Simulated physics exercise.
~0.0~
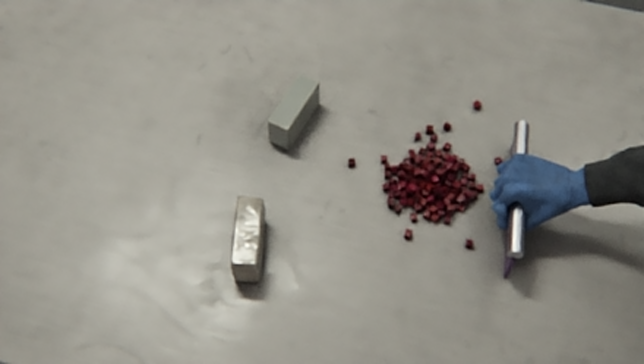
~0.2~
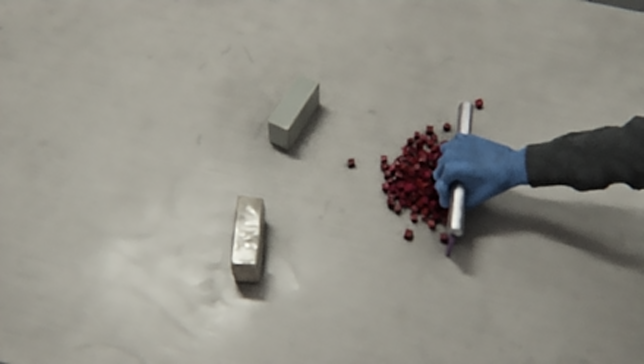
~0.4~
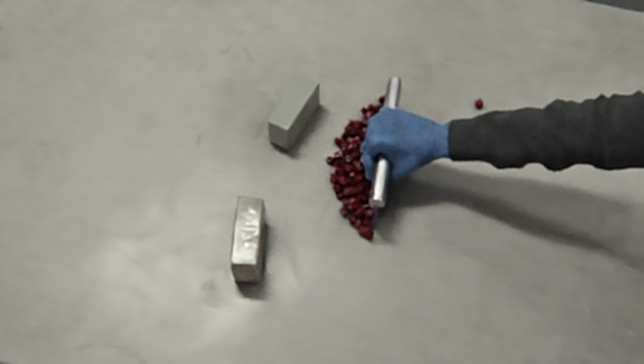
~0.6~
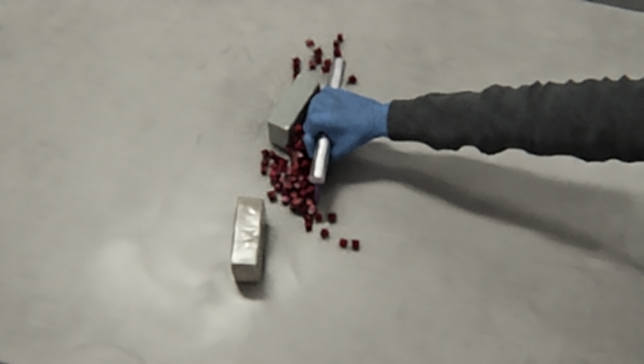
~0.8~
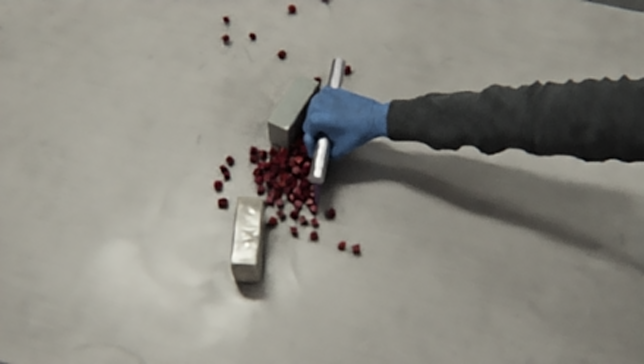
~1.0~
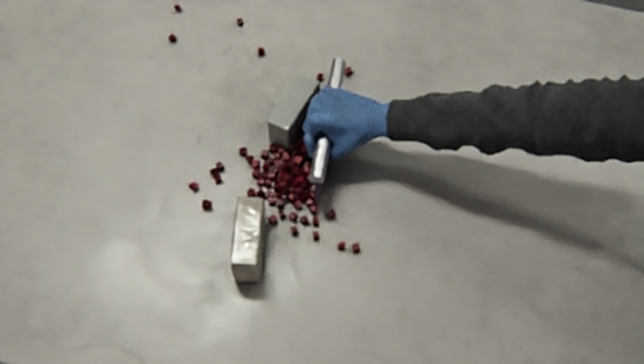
A gloved hand sweeps red cubes left with a metal blade, most stopping by two blocks.
